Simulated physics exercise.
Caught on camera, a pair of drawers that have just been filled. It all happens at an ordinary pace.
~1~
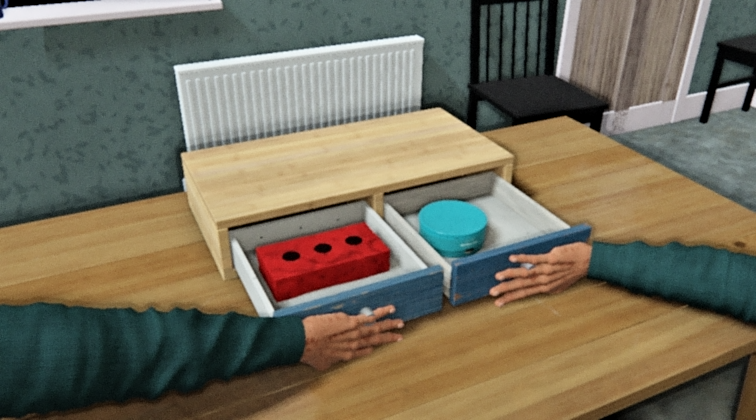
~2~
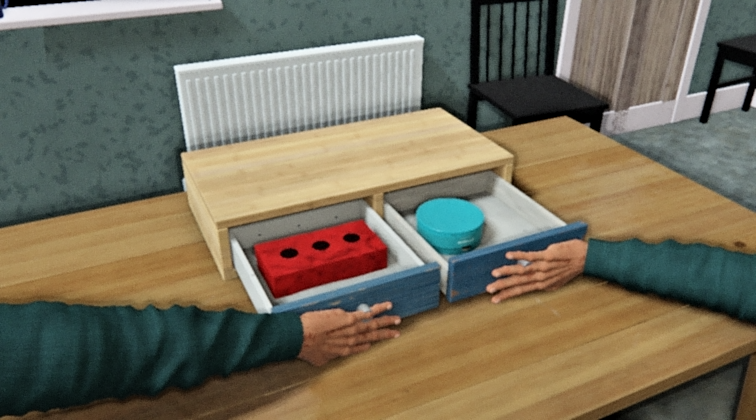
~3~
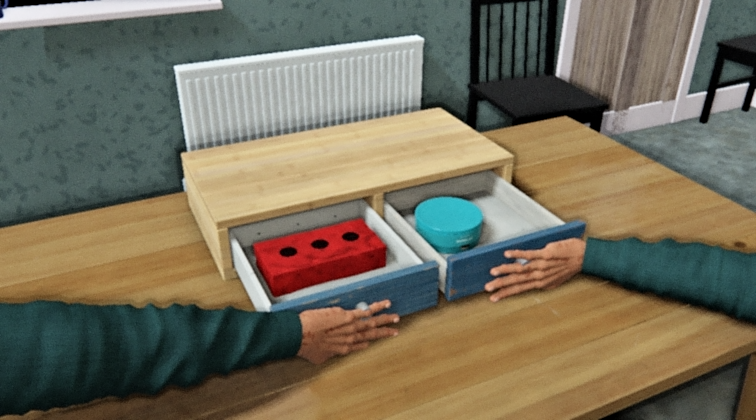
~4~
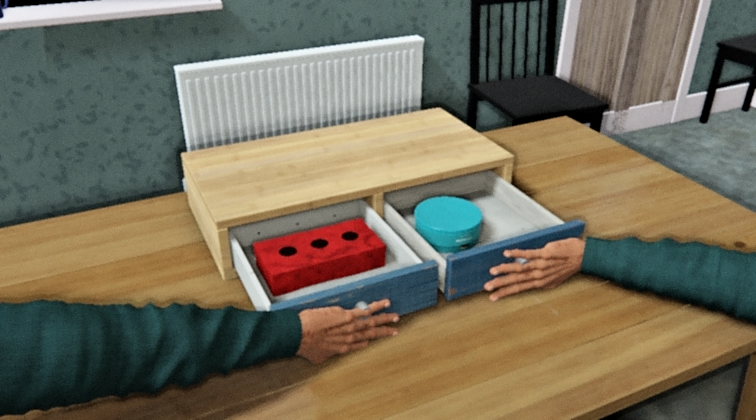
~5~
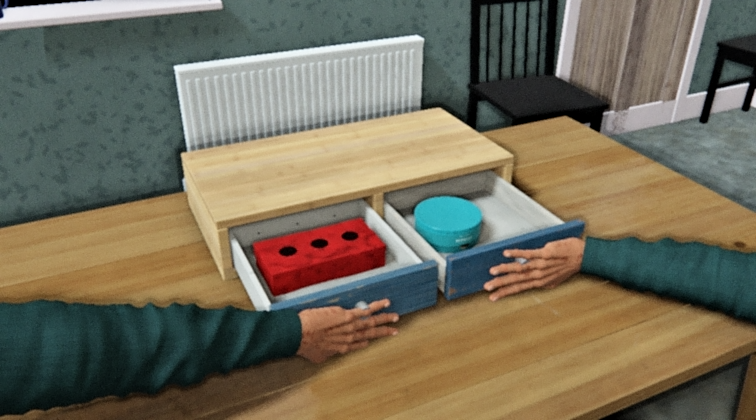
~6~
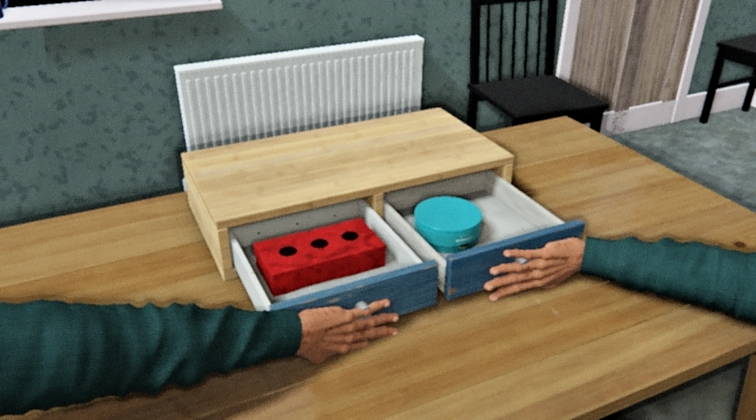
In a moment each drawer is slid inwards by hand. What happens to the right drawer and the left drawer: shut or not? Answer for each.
In the end the right drawer shuts flush; the left drawer shuts flush.
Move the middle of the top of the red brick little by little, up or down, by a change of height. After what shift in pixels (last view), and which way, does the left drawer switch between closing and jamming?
Roughly 12 pixels up.
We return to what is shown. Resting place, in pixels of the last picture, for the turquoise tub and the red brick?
The turquoise tub around (388, 170); the red brick around (275, 193).
Then, 0.50 s on from there, right drawer about half in; left drawer about half in.
In the end, the right drawer goes all the way in; the left drawer goes all the way in.
